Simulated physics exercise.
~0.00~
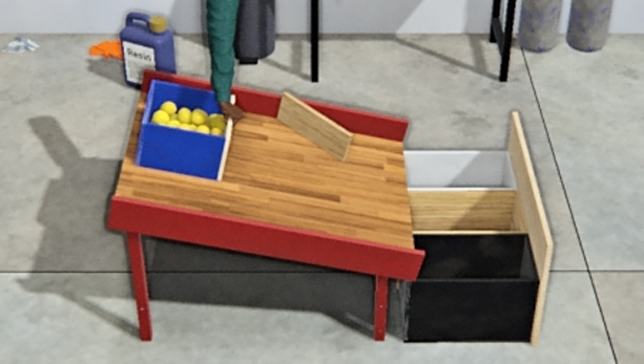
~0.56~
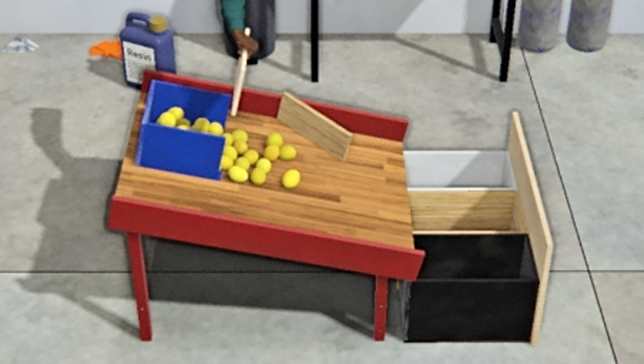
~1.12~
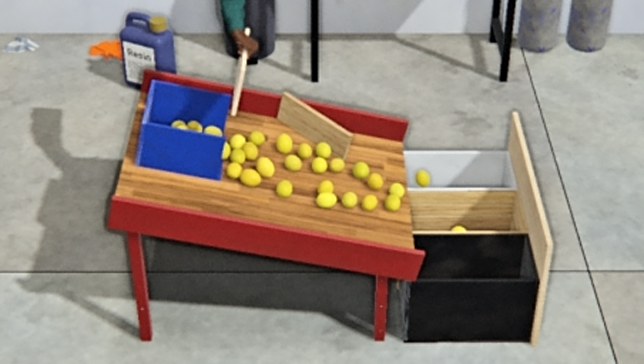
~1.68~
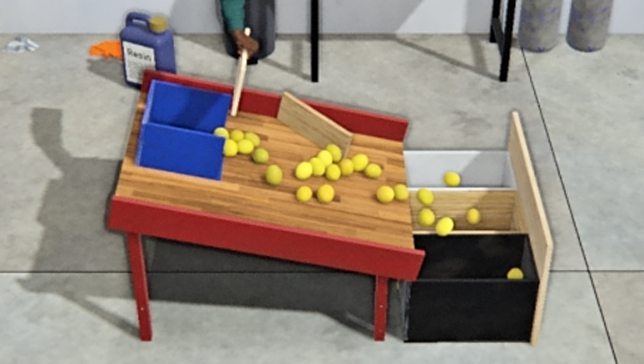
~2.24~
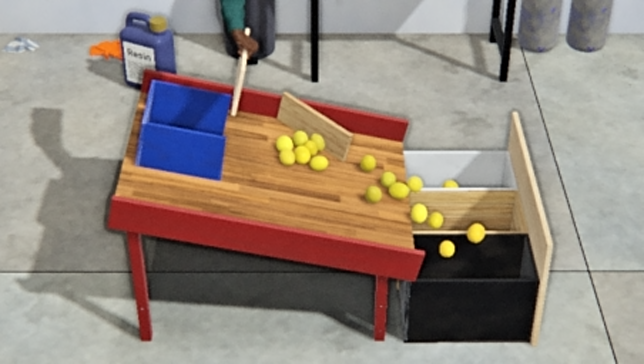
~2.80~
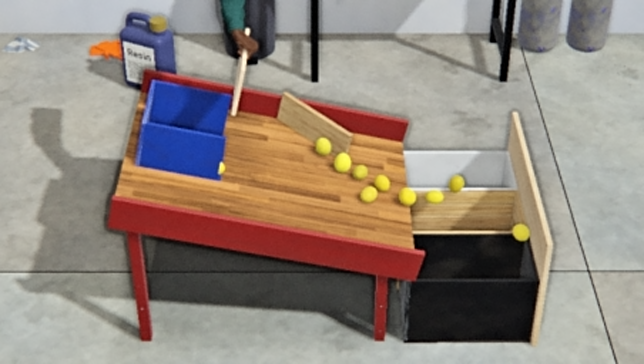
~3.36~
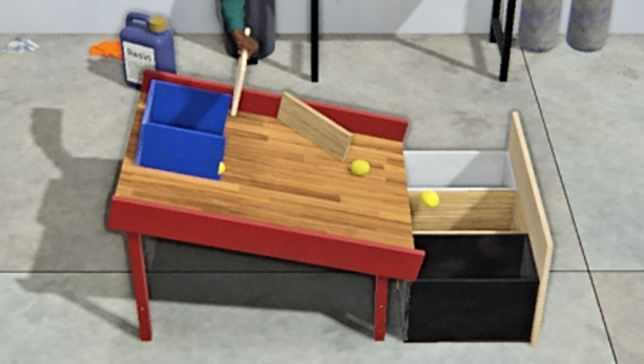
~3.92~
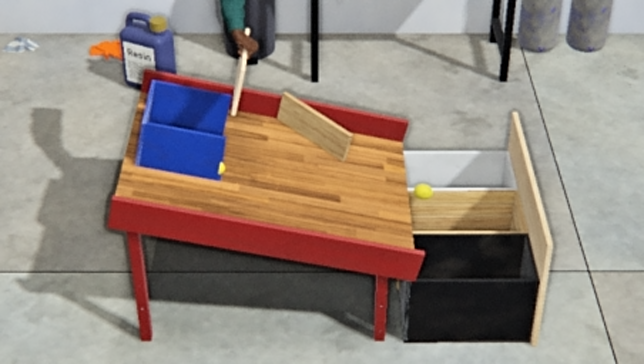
On a grey concrete floor, seen from above by a still camera, a red-sided table with a sloping wooden top carries a blue pen of lemons at its upper left and an angled board near the back edge. Beyond its right end sit a white, a wooden and a black tote, with a blue jug behind the table. A dark-gloved hand in a green sleeve lifts the gate, and the lemons roll down to the right. Some bunch against the board, then trail off the edge into the totes. The slope empties, most lemons landing in the wooden tote.
